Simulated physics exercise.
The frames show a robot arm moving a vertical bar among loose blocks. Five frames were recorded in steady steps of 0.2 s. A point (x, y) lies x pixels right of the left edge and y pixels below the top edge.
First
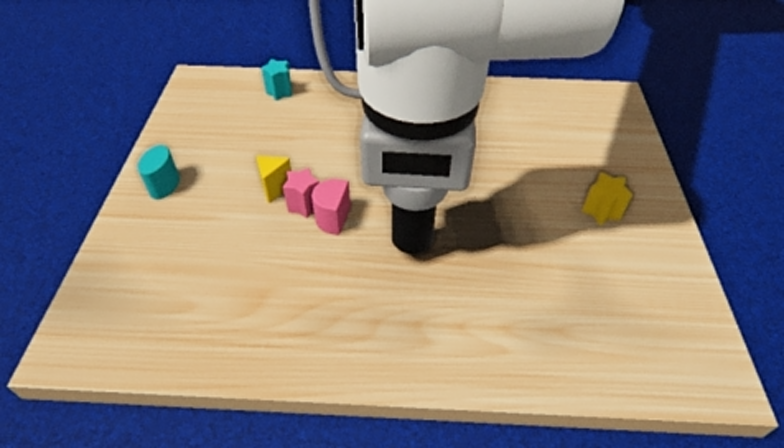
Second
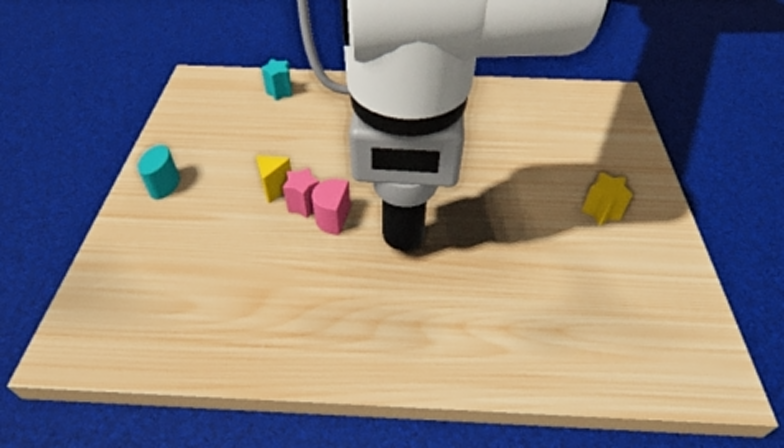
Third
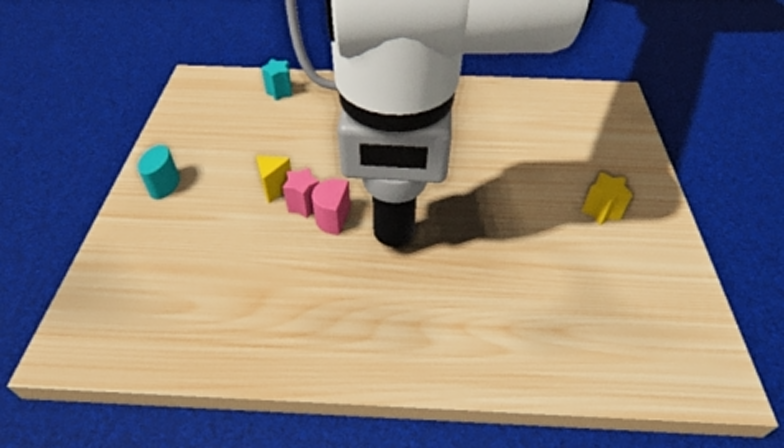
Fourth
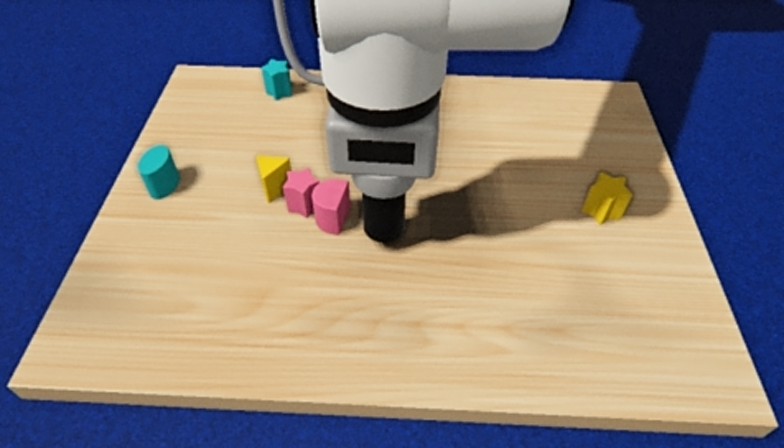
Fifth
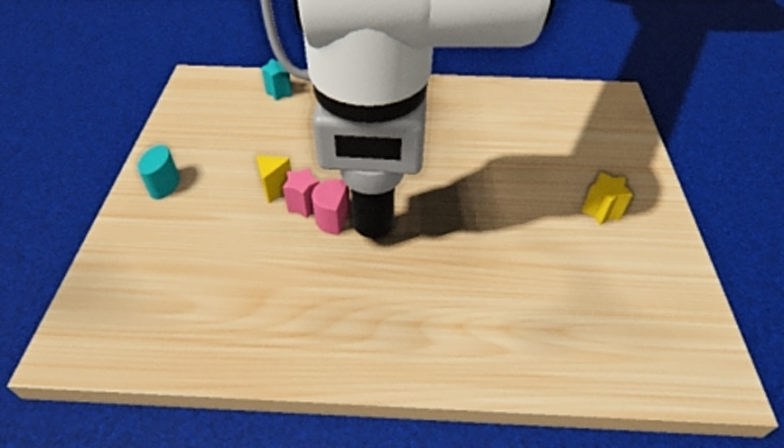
Robot arm sliding its dark vertical bar slowly left across a wooden board toward pink blocks, the scattered colourful blocks staying still.
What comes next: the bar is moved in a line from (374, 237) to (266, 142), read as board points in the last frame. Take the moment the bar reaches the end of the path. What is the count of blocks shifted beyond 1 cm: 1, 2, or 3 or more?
Total: Three-plus.
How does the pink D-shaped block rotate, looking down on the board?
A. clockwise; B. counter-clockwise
B (counter-clockwise)
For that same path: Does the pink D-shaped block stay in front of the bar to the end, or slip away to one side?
Beside or behind.
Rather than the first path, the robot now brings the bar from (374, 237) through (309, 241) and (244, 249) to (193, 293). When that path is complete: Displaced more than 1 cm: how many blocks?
My answer is two.
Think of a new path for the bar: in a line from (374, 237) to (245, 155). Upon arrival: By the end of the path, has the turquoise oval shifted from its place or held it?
That block slides.
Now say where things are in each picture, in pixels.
The first frame shows lower end of the bar (412, 238), tops of blocks, yellow three-sided block (270, 163), turquoise star (276, 66), pink star (300, 179), pink D-shaped block (330, 192).
The second frame shows bar (403, 235), blocks as before.
The third frame shows bar (394, 231), blocks as before.
The fourth frame shows bar (384, 227), blocks as before.
The fifth frame shows bar (374, 223), yellow three-sided block (270, 163), turquoise star (276, 66), pink star (300, 179), pink D-shaped block (330, 192).
What follows on the original path. One third of the way, bar (332, 187); yellow three-sided block (249, 157); pink star (268, 168), turned 30° anticlockwise; pink D-shaped block (297, 172), turned 15° anticlockwise.
Two thirds of the way, bar (296, 156); yellow three-sided block (216, 153); pink star (235, 164), turned 55° anticlockwise; pink D-shaped block (266, 157), turned 50° anticlockwise.
At the end, bar (263, 128); yellow three-sided block (215, 153); turquoise star not moved; pink star (234, 165), turned 60° anticlockwise; pink D-shaped block (266, 157), turned 55° anticlockwise.
